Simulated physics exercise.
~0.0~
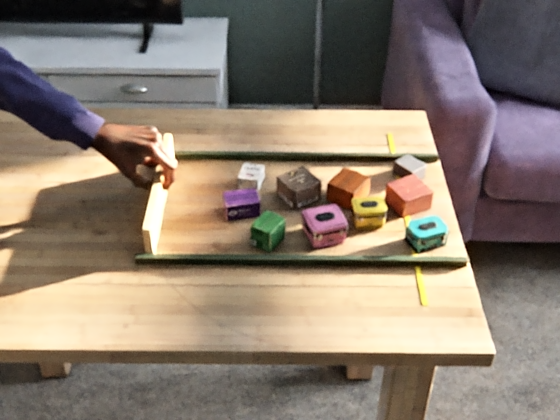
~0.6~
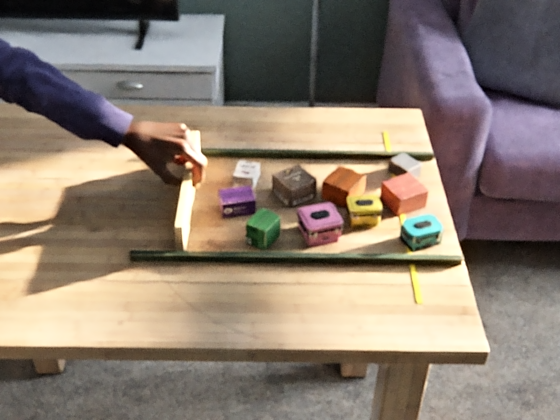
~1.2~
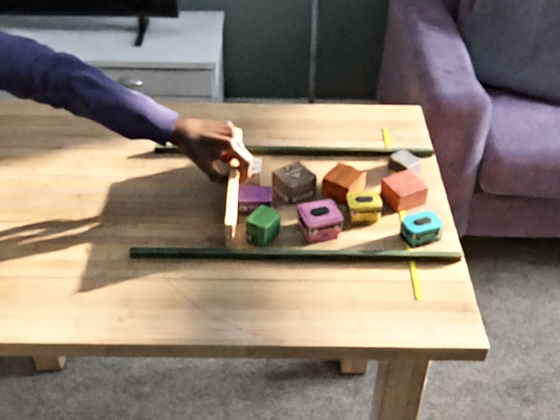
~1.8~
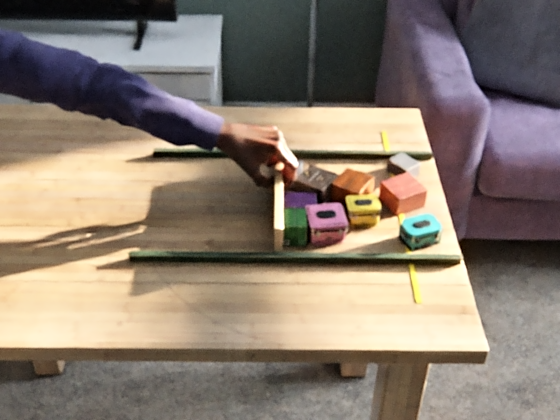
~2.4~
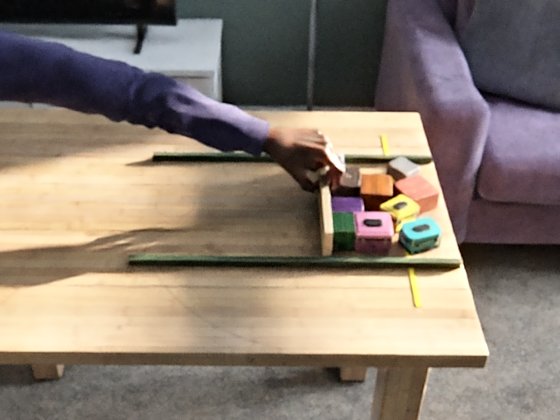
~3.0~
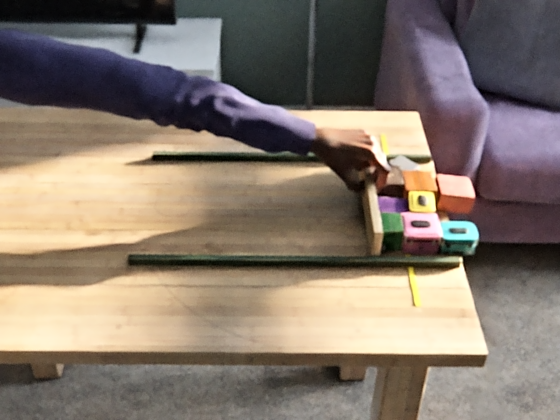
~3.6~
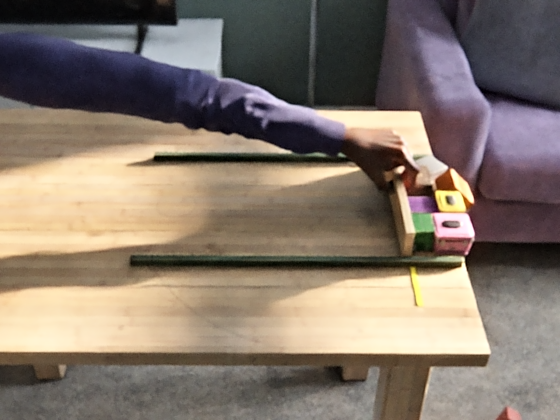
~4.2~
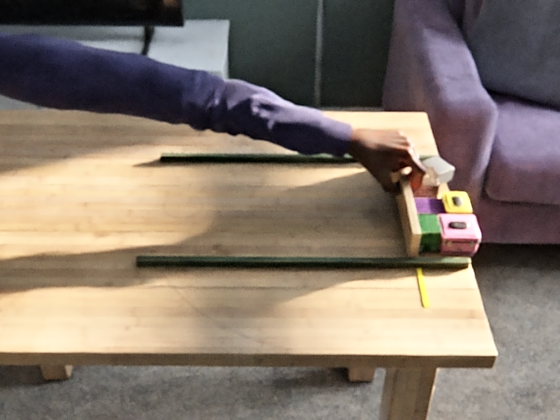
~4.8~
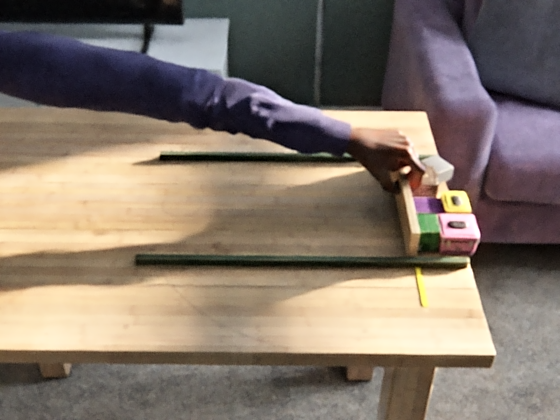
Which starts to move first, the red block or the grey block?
The red block starts to move first, while the grey block stays where it is until later in the push.
